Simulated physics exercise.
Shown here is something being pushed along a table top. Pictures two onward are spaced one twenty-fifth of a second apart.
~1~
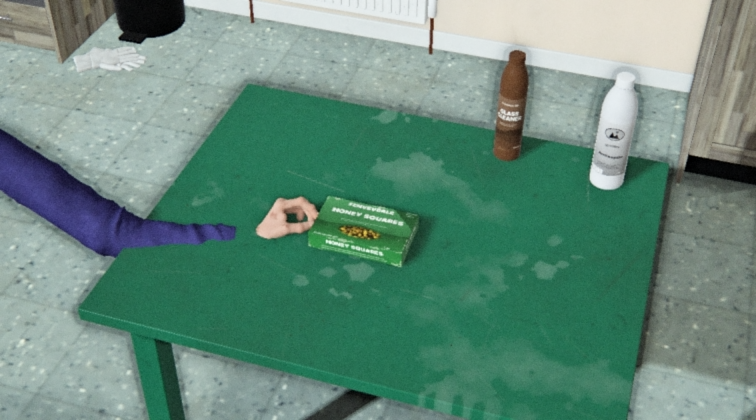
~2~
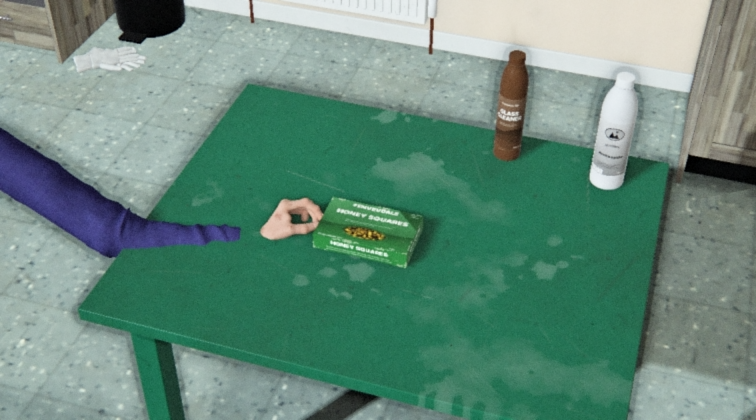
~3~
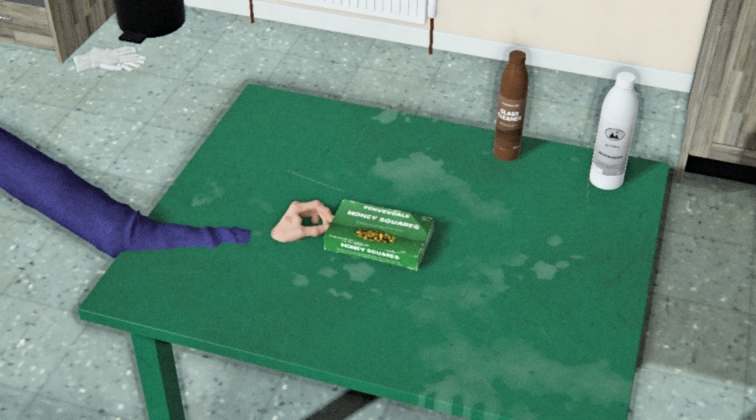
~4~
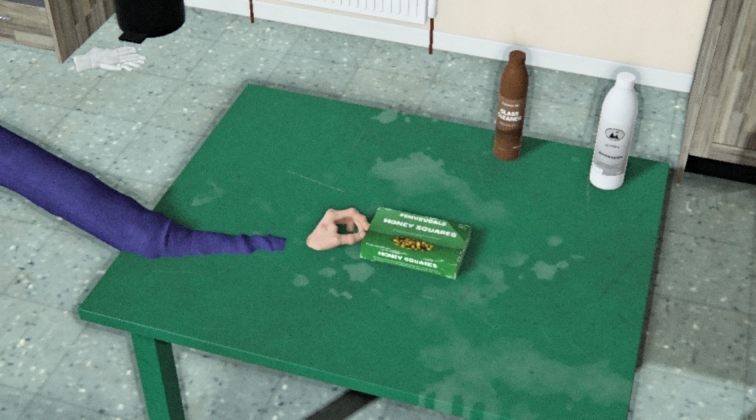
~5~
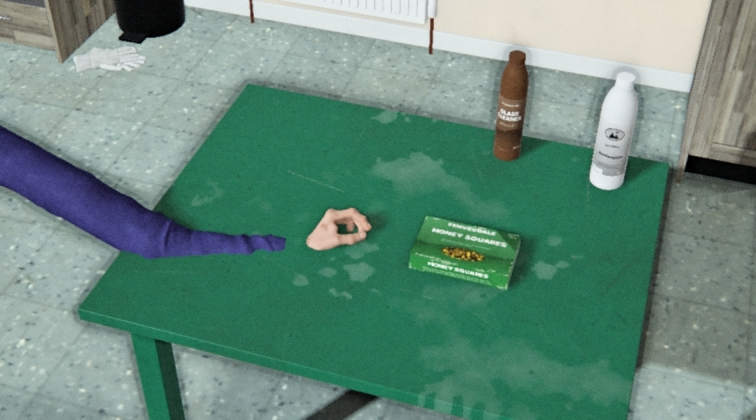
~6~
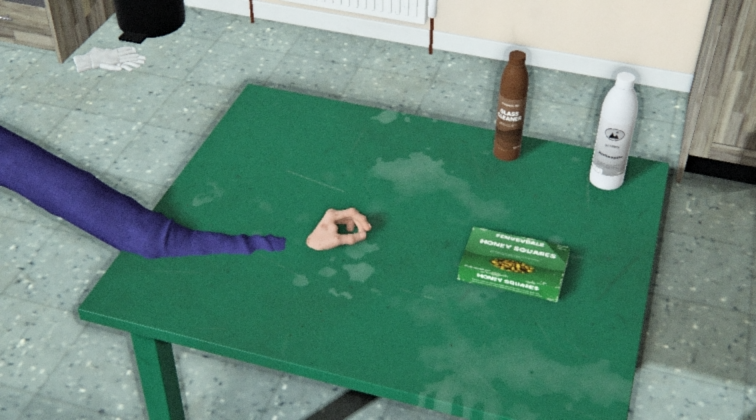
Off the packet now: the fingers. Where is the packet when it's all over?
There you go, it's no longer up top afterwards.
Then, 0.20 s on from there, green packet now off the table.
Then, 0.40 s on from there, things are still on the move.
Then, 0.50 s on from there, as before.
In the end, off the table, green packet.
